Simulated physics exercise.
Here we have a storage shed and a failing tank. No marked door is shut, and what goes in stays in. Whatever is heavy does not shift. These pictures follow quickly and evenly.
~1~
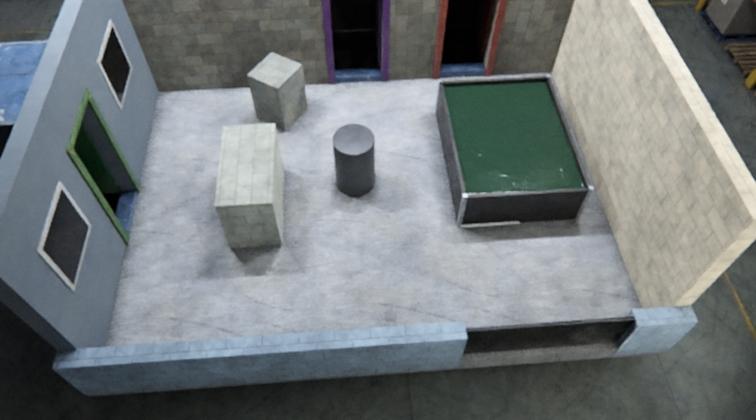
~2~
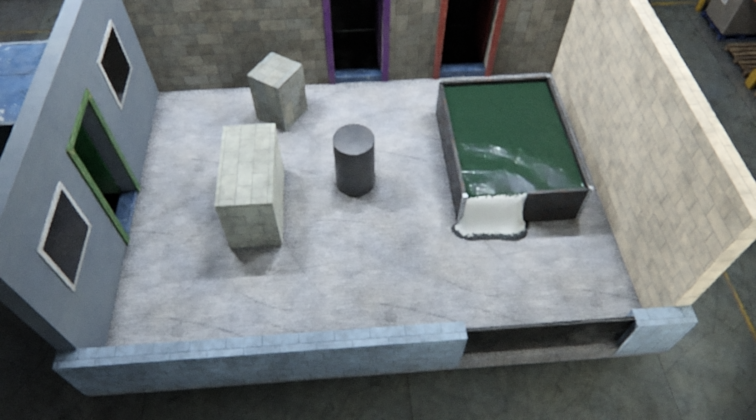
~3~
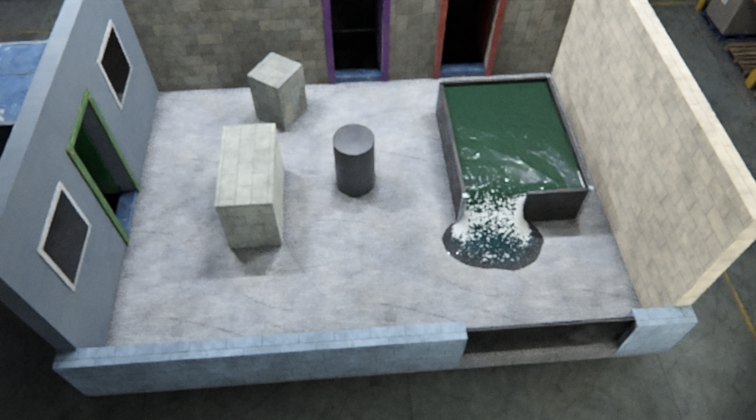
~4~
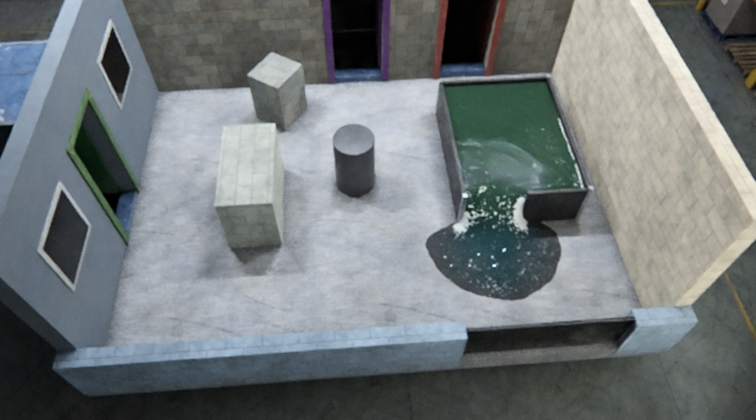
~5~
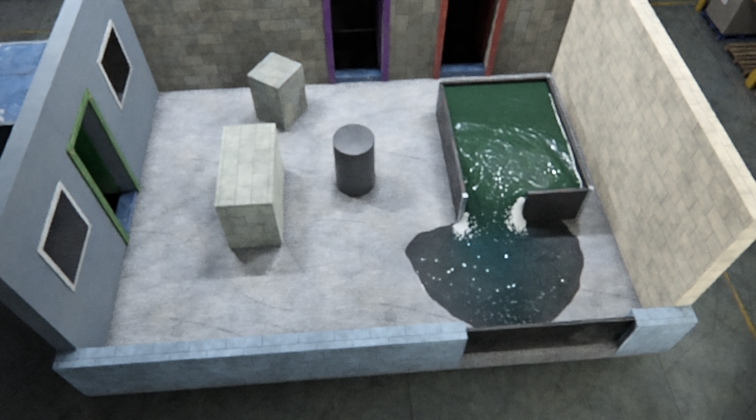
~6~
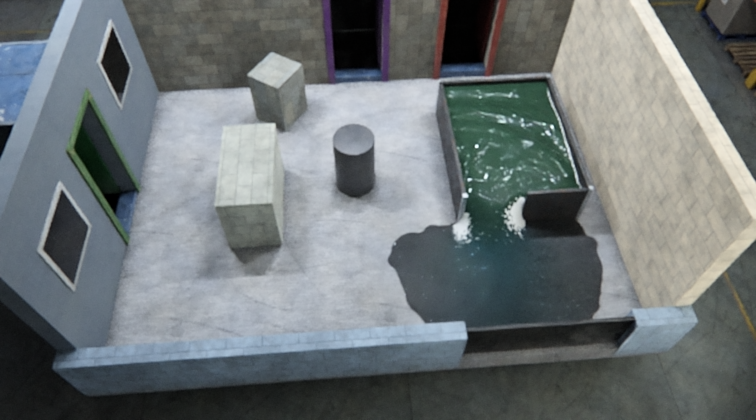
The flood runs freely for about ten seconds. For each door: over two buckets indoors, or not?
In order: The purple door will not top two buckets. The red door will not top two buckets. The green door will not top two buckets.
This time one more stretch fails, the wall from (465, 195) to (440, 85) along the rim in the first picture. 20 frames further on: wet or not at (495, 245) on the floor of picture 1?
Answer: Bone-dry.
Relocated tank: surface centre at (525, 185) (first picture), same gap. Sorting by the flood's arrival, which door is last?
Purple one.
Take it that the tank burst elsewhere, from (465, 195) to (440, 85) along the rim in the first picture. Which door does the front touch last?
I say the red one.
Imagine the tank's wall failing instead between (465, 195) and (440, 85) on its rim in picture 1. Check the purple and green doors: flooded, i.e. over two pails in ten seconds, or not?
One by one: The purple one lets more in; the green one goes over.
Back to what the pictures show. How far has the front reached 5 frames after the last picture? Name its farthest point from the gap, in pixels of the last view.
Somewhere around (329, 353).
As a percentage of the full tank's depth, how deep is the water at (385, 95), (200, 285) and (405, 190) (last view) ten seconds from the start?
The depth comes out near 12, 14 and 4 per cent.
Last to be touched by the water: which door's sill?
Looking at the pictures, the answer is the one in purple.
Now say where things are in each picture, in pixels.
Still water in the open tank at (509, 135), in the first picture.
The front is at (523, 230), out from the gap at (491, 214), in the second picture.
The front is at (521, 263), out from the gap at (491, 214), in the third picture.
Water pours out at (491, 215) and has run to (524, 292), in the fourth picture.
Water pours out at (491, 214) and has run to a hidden place, in the fifth picture.
Water pours out at (491, 214) and has run to a hidden place, in the sixth picture.
A moment on, water covers 20 % of the floor; the purple door not reached, the red door not reached, the green door not reached.
Next, water covers 25 % of the floor; the purple door not reached, the red door not reached, the green door not reached.
Then, water covers 45 % of the floor; the purple door not reached, the red door not reached, the green door wet at the sill, nothing in.
Later, water covers 80 % of the floor; the purple door not reached, the red door wet at the sill, nothing in, the green door under two buckets in.
In the end, water covers 95 % of the floor; the purple door wet at the sill, nothing in, the red door wet at the sill, nothing in, the green door under two buckets in.
